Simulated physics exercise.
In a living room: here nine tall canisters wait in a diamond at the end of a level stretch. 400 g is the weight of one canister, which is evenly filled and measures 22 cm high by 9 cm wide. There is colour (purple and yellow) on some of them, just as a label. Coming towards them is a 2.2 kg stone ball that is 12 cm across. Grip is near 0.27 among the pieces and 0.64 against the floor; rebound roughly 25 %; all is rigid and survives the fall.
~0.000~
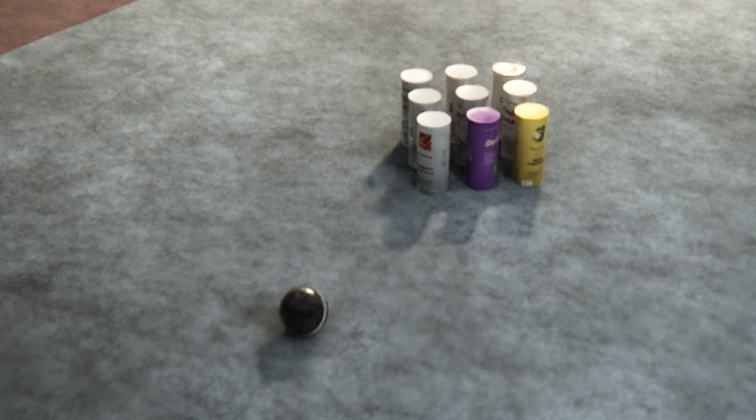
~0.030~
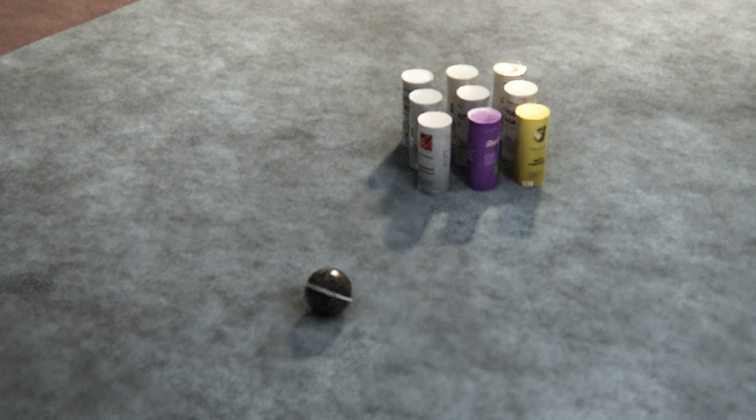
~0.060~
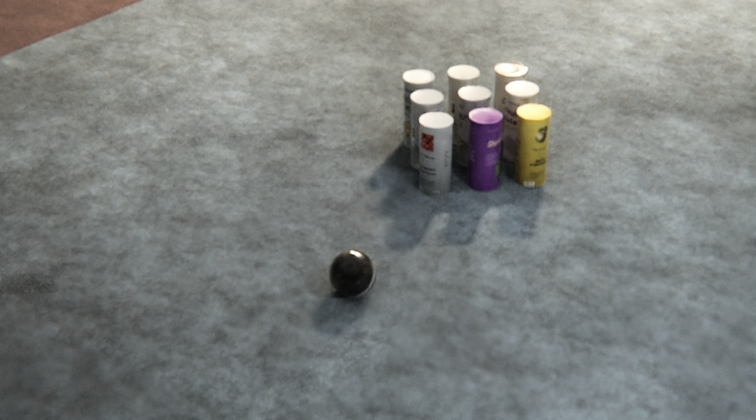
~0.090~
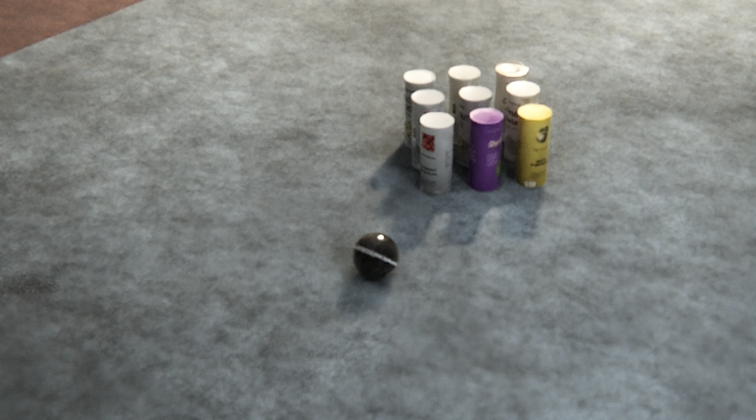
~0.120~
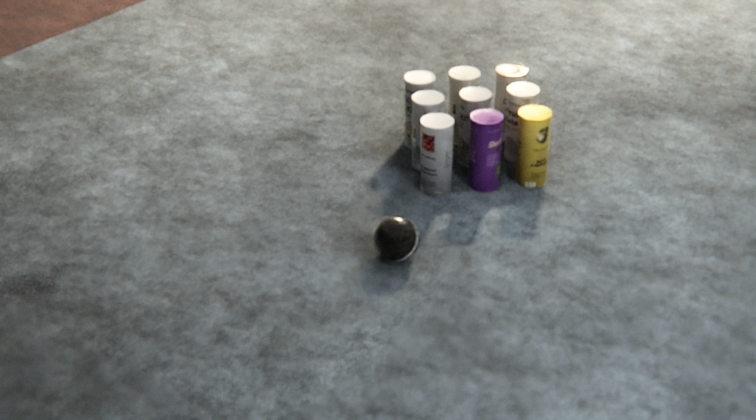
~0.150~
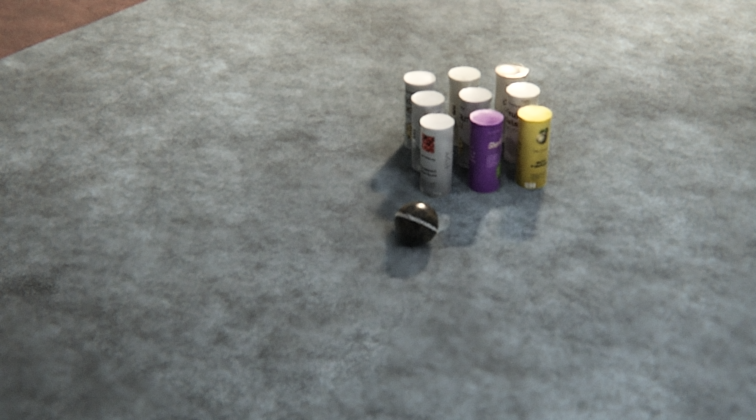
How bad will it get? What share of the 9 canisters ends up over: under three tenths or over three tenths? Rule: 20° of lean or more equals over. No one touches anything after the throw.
Upwards of three tenths.
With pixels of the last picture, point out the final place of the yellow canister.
In the final picture its centre lies roughly at (645, 166).
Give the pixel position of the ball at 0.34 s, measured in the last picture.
(512, 149) or so.
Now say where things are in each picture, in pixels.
In the first frame (places mark the middle of the side facing us), ball (304, 311) 72 cm before the front row; purple canister (475, 156); yellow canister (538, 152); nothing disturbed.
In the second frame, ball (328, 292) 63 cm before the front row; purple canister (476, 157).
In the third frame, ball (353, 274) 53 cm before the front row; purple canister (477, 157).
In the fourth frame, ball (376, 256) 44 cm before the front row; purple canister (478, 157).
In the fifth frame, ball (396, 239) 35 cm before the front row; purple canister (478, 158).
In the sixth frame, ball (416, 223) 25 cm before the front row; purple canister (478, 159); yellow canister (542, 155); nothing disturbed.
After 0.34 s, ball still moving; 2 of the 9 canisters over; purple canister leaning 28°; yellow canister leaning 17°.
After 0.58 s, ball still moving; 5 of the 9 canisters over; yellow canister leaning 51°; purple canister leaning 28°.
After 0.98 s, ball still moving; 5 of the 9 canisters over; purple canister lying flat; yellow canister lying flat.
By the end (1.3 s), ball rolling away; 5 of the 9 canisters over; yellow canister lying flat; purple canister lying flat. That is 56 per cent. As the last picture would show them, middles, yellow canister near (645, 166).
